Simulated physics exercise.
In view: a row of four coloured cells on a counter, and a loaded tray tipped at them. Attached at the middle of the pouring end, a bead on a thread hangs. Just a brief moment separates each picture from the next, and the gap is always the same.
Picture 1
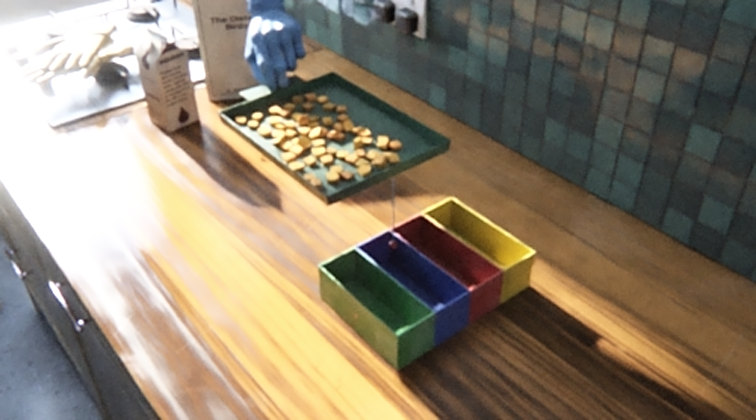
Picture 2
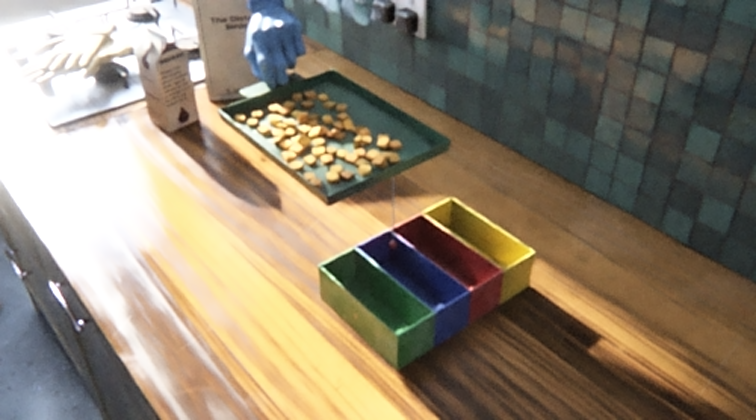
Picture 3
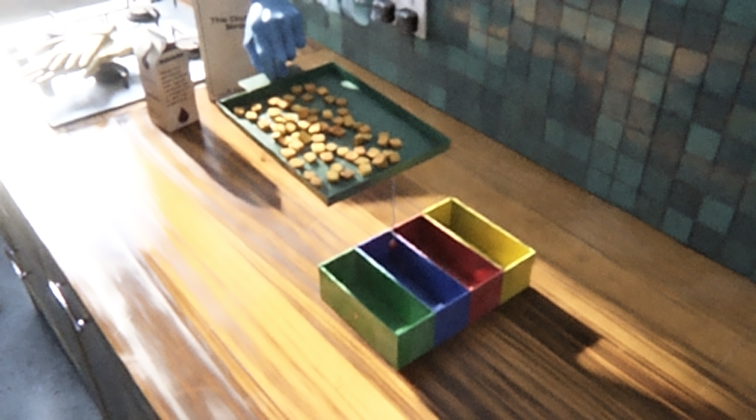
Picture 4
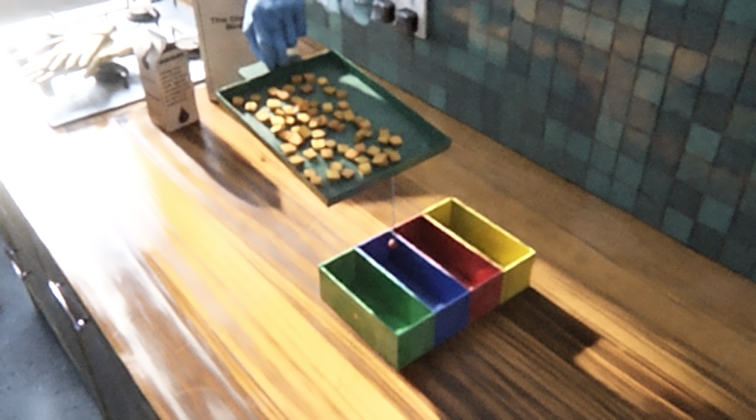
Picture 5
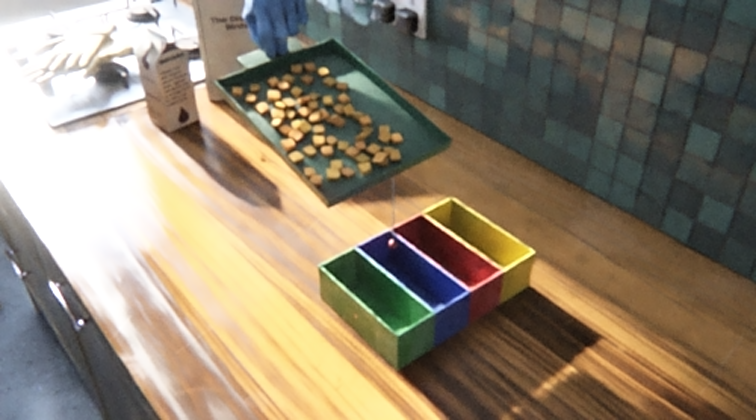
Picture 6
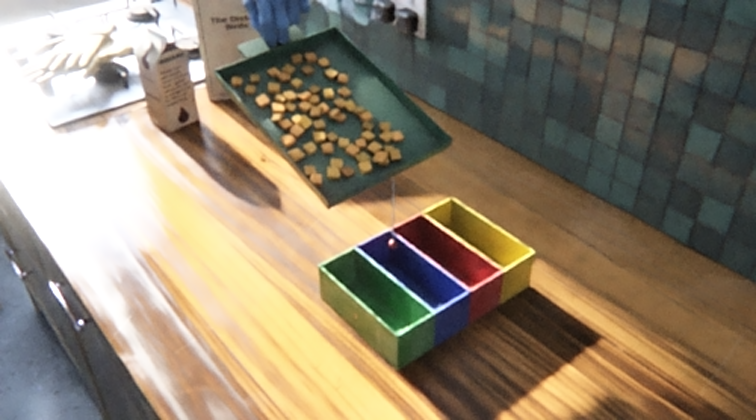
On a sunlit wooden counter beside a tiled wall, a blue-gloved hand holds a dark green tray of small golden cereal squares above a box with green, blue, red and yellow compartments. The hand gradually raises the tray's far end, steepening its slant toward the box, while the squares shift only slightly.
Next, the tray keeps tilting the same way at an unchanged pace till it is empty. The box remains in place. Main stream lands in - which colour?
Green cell.
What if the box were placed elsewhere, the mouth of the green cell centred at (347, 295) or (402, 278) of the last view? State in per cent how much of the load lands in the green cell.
That makes 40 per cent, followed by 40 per cent.
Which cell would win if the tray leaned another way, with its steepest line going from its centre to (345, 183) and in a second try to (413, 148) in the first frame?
First: The green cell, second: The red one.
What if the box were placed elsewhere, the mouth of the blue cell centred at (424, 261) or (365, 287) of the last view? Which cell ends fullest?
In the first case it's that green cell, in the second it's blue.
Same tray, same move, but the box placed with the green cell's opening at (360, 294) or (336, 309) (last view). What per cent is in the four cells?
First some 100, then 100 per cent.
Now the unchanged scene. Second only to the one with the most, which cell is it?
The blue one.
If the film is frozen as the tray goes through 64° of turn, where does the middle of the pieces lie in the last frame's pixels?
In the last view the centre sits at roughly (360, 146).
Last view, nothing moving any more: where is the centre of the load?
Near (394, 324).
Soon, tray tipped steeply; nearly all on the tray; a stray few falling or outside the box.
A while on, tray tipped past a quarter turn; most on the tray; a small part falling or outside the box.
Towards the end, tray tipped past a quarter turn; about half in the green cell; about a quarter in the blue cell; a small part in the red cell; about a quarter falling or outside the box.
Finally, tray tipped past a quarter turn; about half in the green cell; about a quarter in the blue cell; a small part in the red cell; none in the yellow cell; about a quarter outside the box.
